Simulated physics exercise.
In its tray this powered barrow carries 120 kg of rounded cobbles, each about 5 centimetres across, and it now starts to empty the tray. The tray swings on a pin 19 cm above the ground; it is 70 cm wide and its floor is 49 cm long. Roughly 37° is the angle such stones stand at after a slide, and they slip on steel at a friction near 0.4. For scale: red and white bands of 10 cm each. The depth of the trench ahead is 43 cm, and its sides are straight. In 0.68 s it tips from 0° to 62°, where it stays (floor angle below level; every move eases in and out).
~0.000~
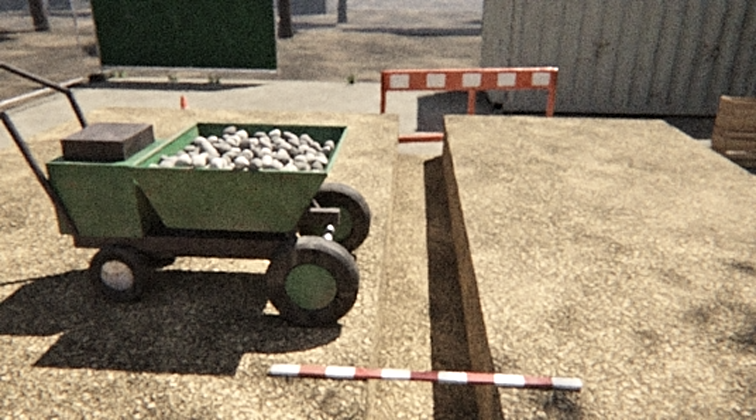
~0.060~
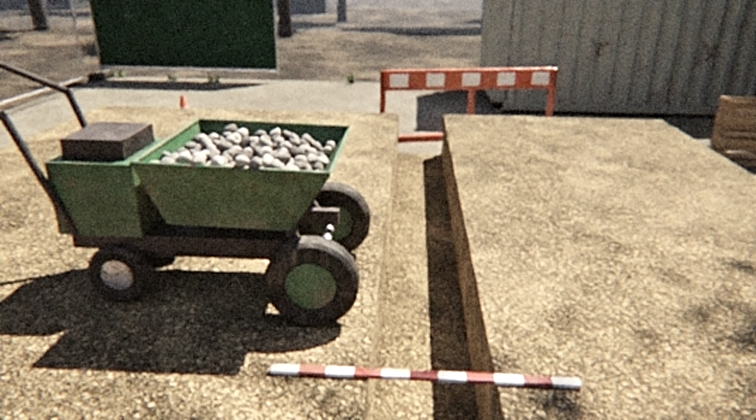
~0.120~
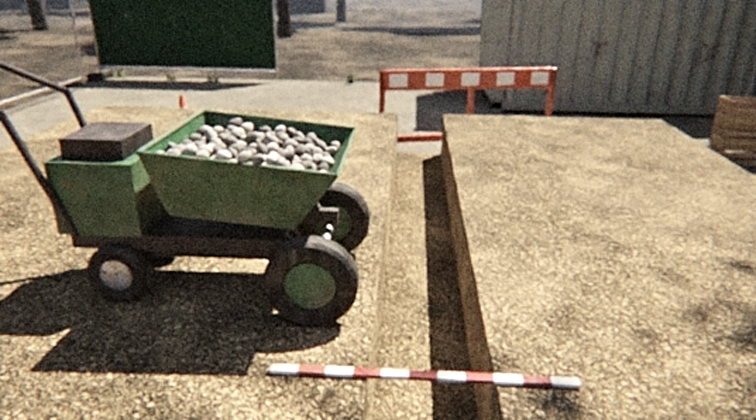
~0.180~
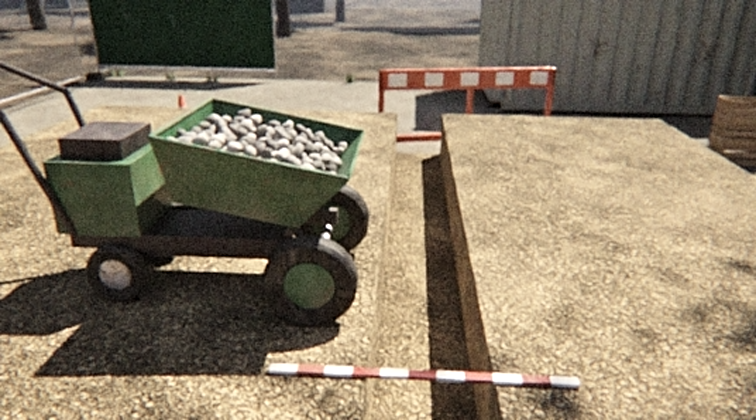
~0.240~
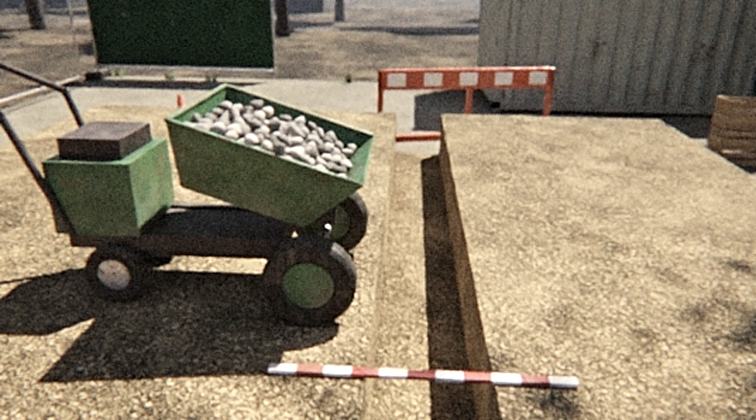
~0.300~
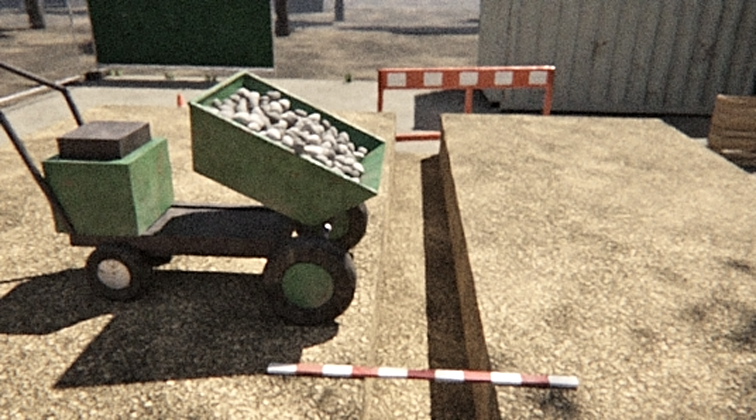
A green tray heaped with rounded grey stones sits level on a wheeled barrow beside a straight-sided trench, then its left end starts to lift. The tray swings up steadily, slanting down toward the trench on the right, and the stones tilt with it while the wheels stay still.
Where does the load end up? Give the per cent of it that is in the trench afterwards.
Some 34 per cent of it.
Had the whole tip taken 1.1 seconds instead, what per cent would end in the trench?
About 50 percent, I'd say.
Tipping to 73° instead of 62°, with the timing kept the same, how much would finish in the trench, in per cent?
Some 50% would finish there.
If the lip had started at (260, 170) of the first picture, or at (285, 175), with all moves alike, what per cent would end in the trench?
Roughly 65 per cent, then 60 per cent.
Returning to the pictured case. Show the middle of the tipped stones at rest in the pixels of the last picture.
I'd point to around (466, 349).
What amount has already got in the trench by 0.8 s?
Around 15 per cent of it, at that instant.
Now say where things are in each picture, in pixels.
In the first picture, the tray is at 0°, its lip at (327, 174); the top of the load is at (269, 147).
The second picture shows lip at (330, 174), floor tilted 1°, highest stones at (251, 144); the stones move at 0.3 m/s on average.
The third picture shows lip at (337, 176), floor tilted 5°, highest stones at (241, 137); the stones move at 0.7 m/s on average.
In the fourth picture, the tray is at 11°, its lip at (349, 180); the top of the load is at (225, 124); the stones move at 0.9 m/s on average.
In the fifth picture, the tray is at 18°, its lip at (362, 186); the top of the load is at (231, 112); the stones move at 1.1 m/s on average.
The sixth picture shows lip at (377, 194), floor tilted 26°, highest stones at (243, 102); the stones move at 1.2 m/s on average.
After 0.5 s the floor is at 52°; 100 % in the tray; the foremost stones are at (397, 205).
After 0.8 s the floor is at 62°; 86 % in the tray, 13 % in the trench, 1 % past the trench; the foremost stones are at (493, 268).
After 1.1 s the floor is at 62°; 47 % in the tray, 20 % in the trench, 33 % past the trench; the foremost stones are at (607, 297).
After 3.1 s the floor is at 62°; 33 % in the tray, 34 % in the trench, 33 % past the trench; the foremost stones are at (743, 290).
